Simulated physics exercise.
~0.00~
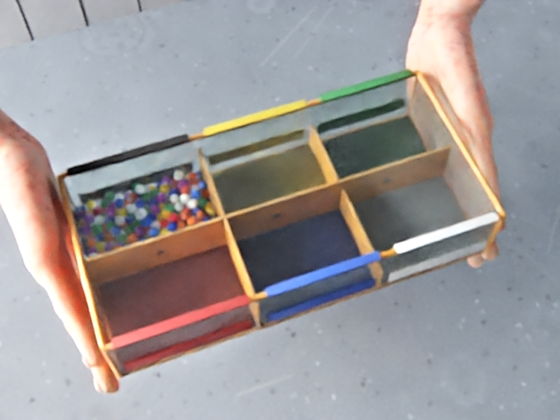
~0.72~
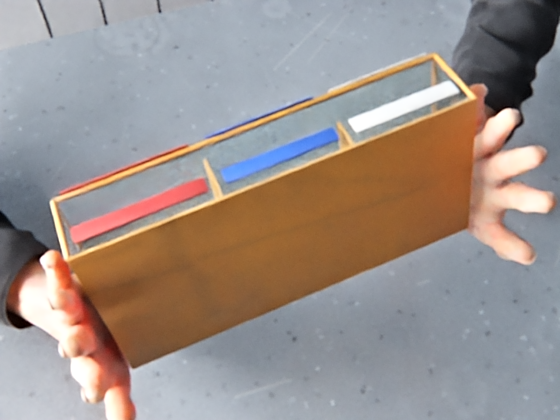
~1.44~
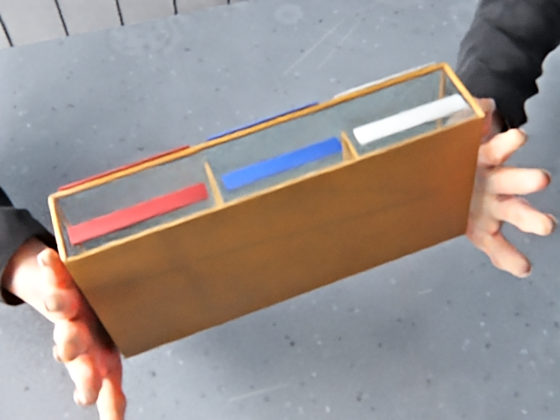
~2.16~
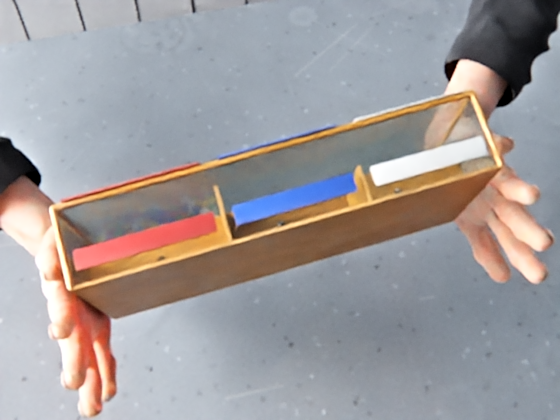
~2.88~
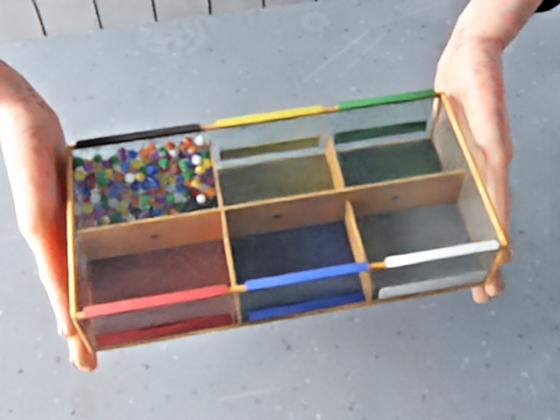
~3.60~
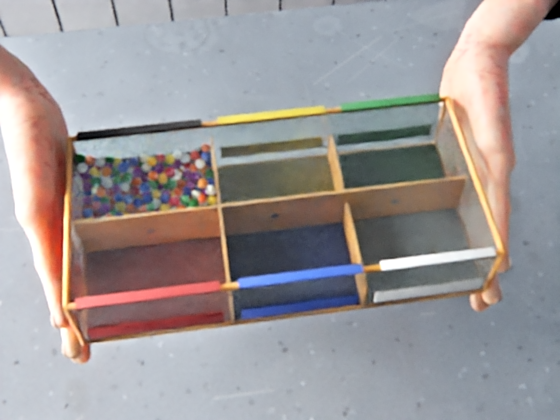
Clear-lidded box of colourful beads tipping steeply between two hands, then turning back level, the beads still filling the black-marked upper-left compartment.
